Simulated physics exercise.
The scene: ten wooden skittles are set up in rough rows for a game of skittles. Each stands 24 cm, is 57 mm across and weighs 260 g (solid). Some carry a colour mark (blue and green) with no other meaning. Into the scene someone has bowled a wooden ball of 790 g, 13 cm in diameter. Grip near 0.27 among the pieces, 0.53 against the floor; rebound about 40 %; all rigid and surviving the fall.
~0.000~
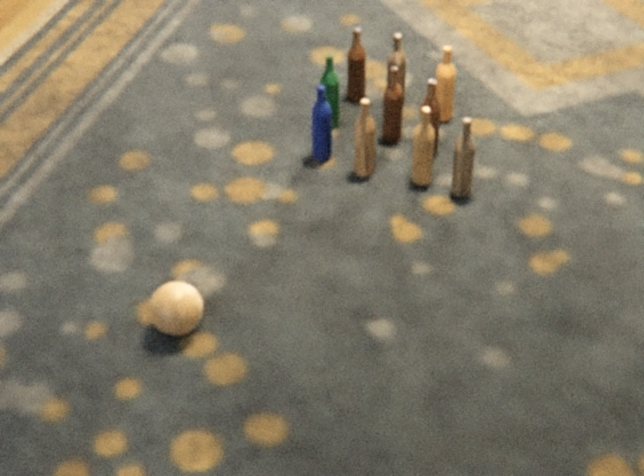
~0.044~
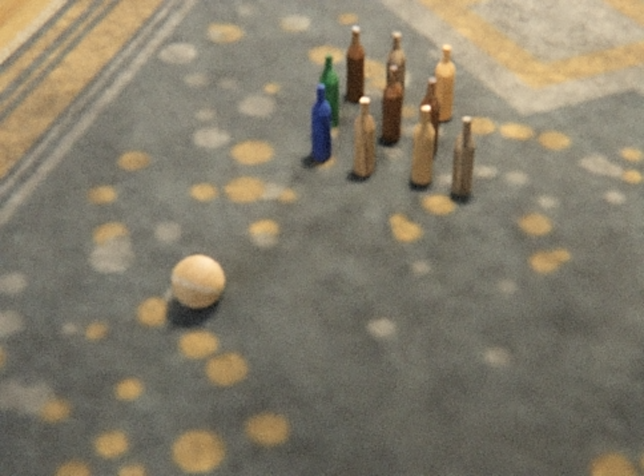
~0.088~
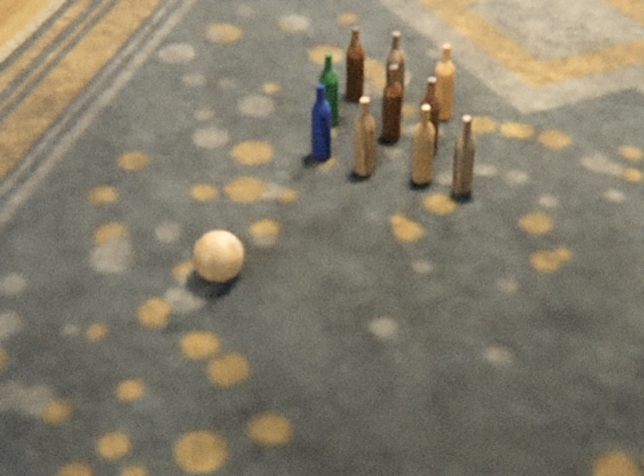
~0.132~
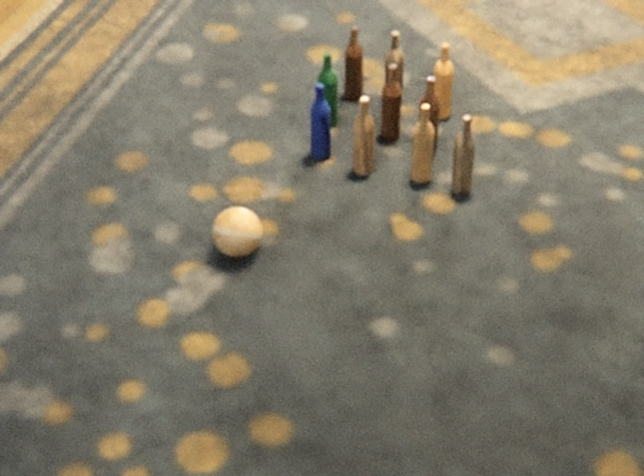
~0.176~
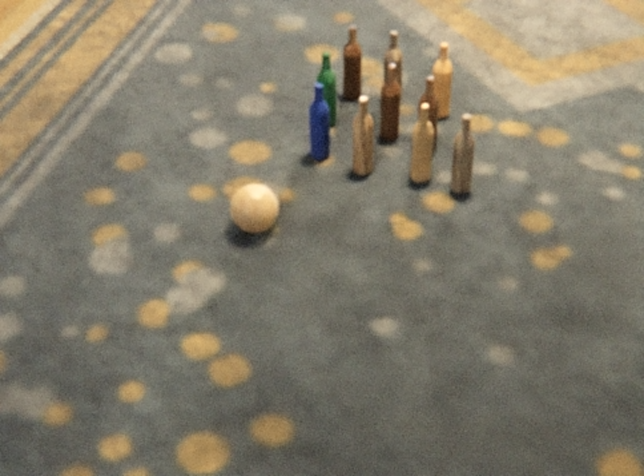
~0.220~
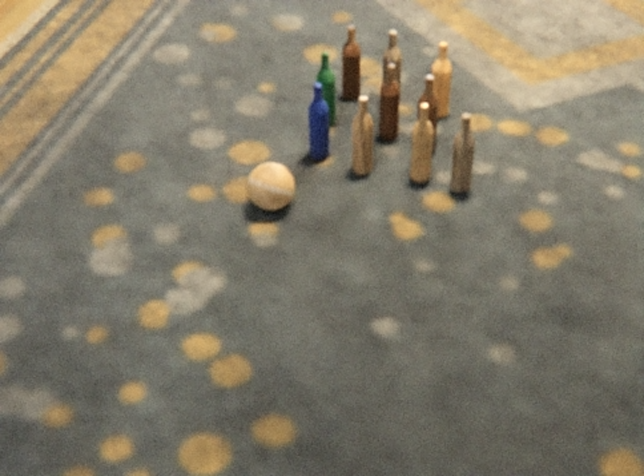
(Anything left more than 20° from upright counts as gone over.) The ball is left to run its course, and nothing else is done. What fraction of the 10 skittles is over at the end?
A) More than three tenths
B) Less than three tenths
Option A: More than three tenths.
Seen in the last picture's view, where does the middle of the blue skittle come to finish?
I'd place it at about (384, 109) in the final view.
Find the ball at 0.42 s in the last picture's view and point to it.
It sits close to pixel (311, 115).
After 0.42 s, ball still moving; 1 of the 10 skittles over; blue skittle leaning 55°; green skittle leaning 6°.
After 0.62 s, ball still moving; 3 of the 10 skittles over; blue skittle lying flat; green skittle leaning 16°.
At rest (1.4 s), ball rolling away; 4 of the 10 skittles over; blue skittle lying flat; green skittle lying flat. That is 40 per cent. As the last picture would show them, middles, blue skittle near (384, 108), green skittle near (392, 82).
